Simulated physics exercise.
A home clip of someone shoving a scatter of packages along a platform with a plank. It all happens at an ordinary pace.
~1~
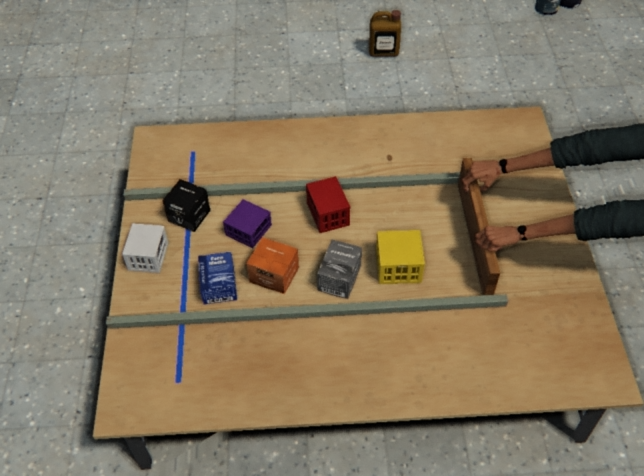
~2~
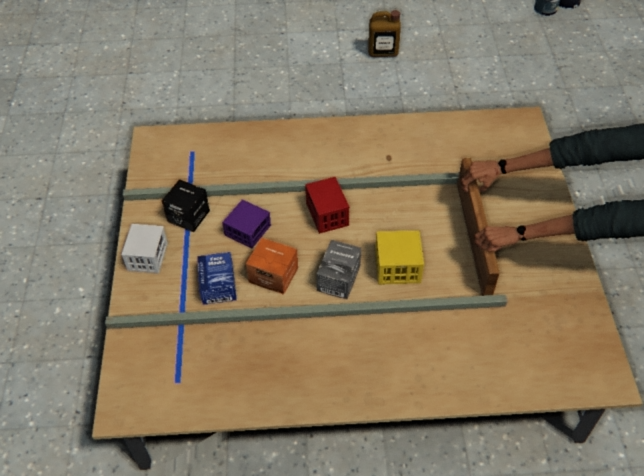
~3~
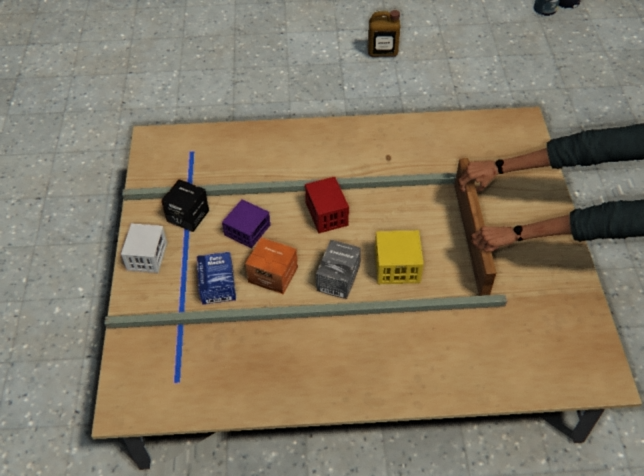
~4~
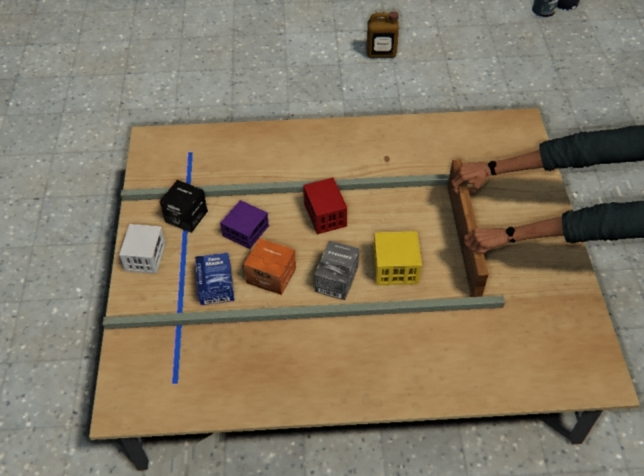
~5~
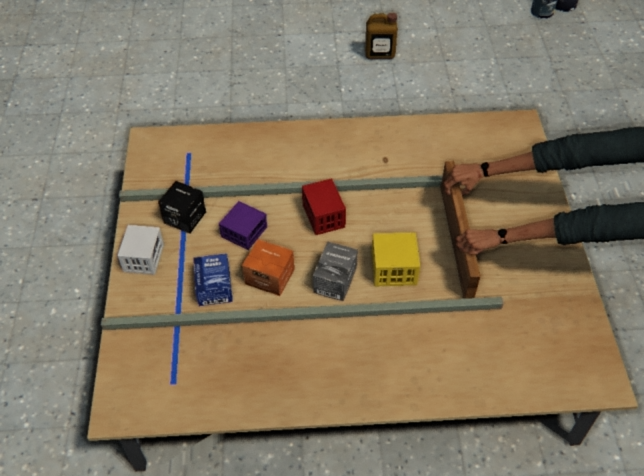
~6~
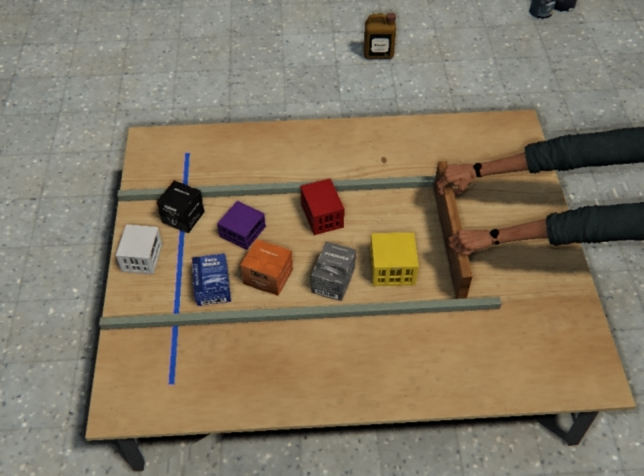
Two hands sliding a wooden plank slightly left between rails on a table, with eight scattered coloured boxes staying in place.
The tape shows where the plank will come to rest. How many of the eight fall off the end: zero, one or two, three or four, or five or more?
Here the number that fall off is three or four.
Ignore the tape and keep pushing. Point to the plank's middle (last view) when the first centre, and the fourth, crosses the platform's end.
About (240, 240), then (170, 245).
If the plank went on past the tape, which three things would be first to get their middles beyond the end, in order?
Earliest first: The blue box, the orange box, the white crate.
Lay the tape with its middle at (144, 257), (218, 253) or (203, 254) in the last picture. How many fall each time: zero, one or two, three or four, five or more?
One after another: Five or more; one to two; 1 or 2.
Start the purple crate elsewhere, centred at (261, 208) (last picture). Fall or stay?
Then it is kept.
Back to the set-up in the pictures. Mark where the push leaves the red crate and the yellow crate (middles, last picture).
The red crate stops around (165, 212); the yellow crate around (155, 272).
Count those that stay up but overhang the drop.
The number is 2.
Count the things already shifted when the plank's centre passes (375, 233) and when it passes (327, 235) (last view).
The counts are 2 and 5.
A little later, none off yet; white crate at rest near (140, 249); black box at rest near (181, 207); blue box at rest near (211, 280).
Next, none off yet; white crate at rest near (140, 249); black box at rest near (181, 207); blue box shifted about its own width near (167, 287).
Later still, none off yet; white crate shifted a little near (123, 246); black box shifted a little near (167, 205); blue box shifted well along near (95, 291).
When it is over, the number that fall off is three or four; down, orange box, blue box and white crate.
